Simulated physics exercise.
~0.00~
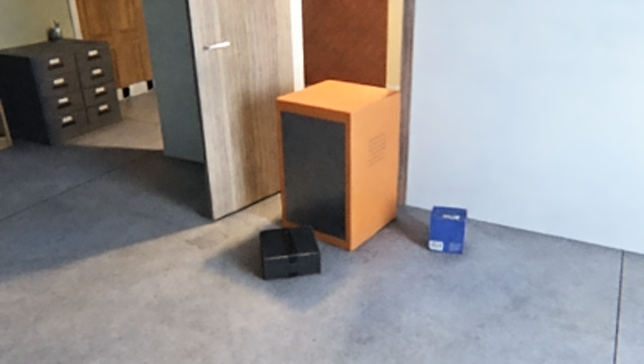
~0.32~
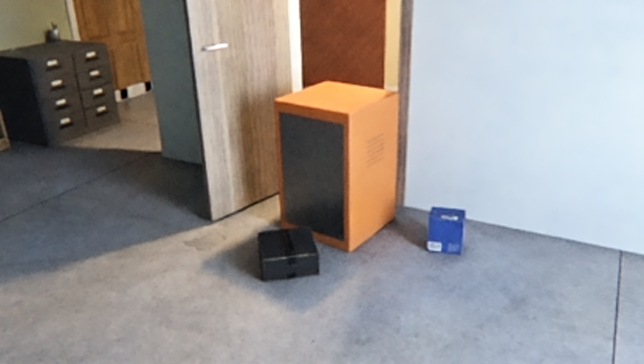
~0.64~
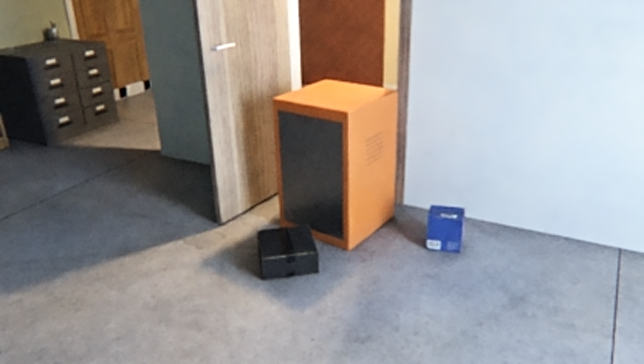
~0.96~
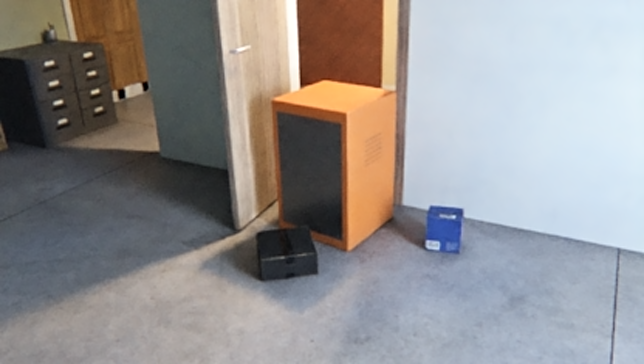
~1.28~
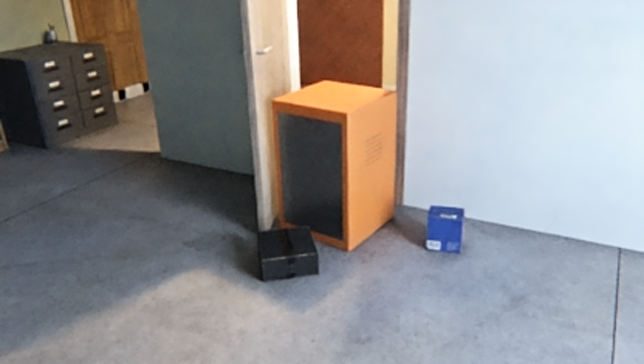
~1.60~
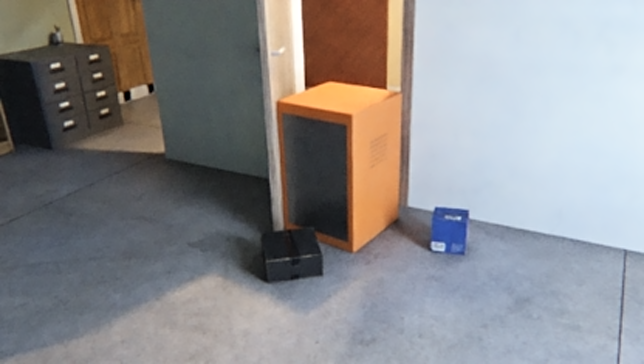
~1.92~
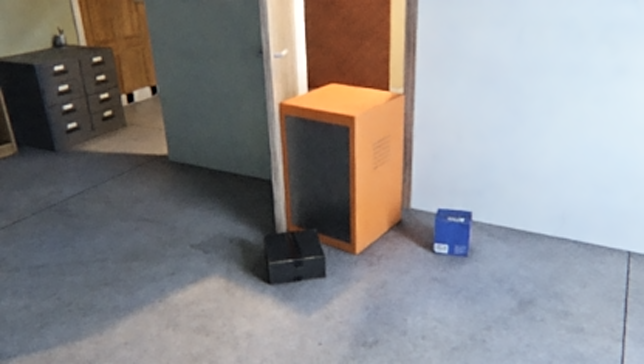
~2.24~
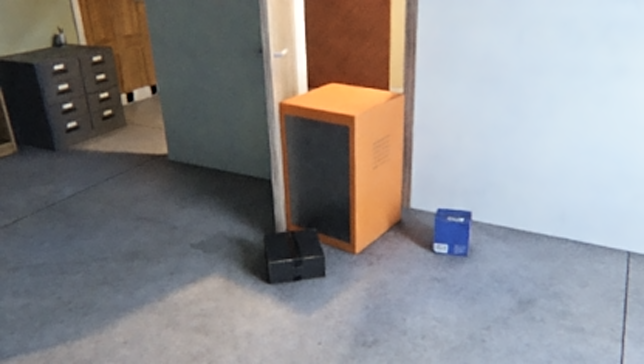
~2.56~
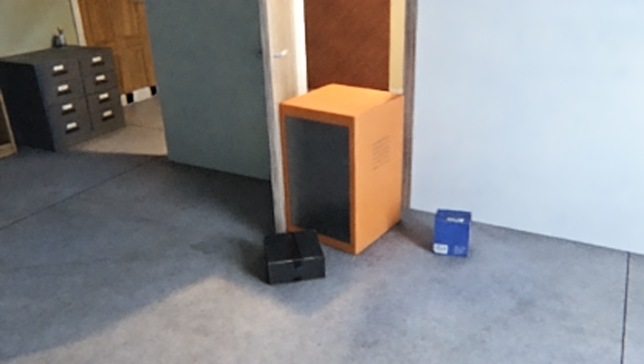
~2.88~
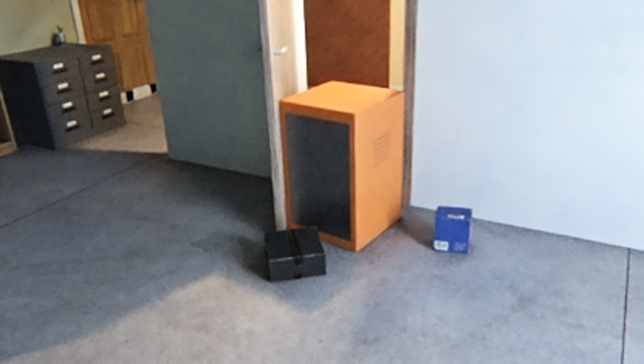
In the video, a wooden door stands open beside an orange appliance with a dark front, a black box and a blue parcel on a gray floor. The door swings right toward the appliance, then stops, still ajar, while the three objects stay in place.
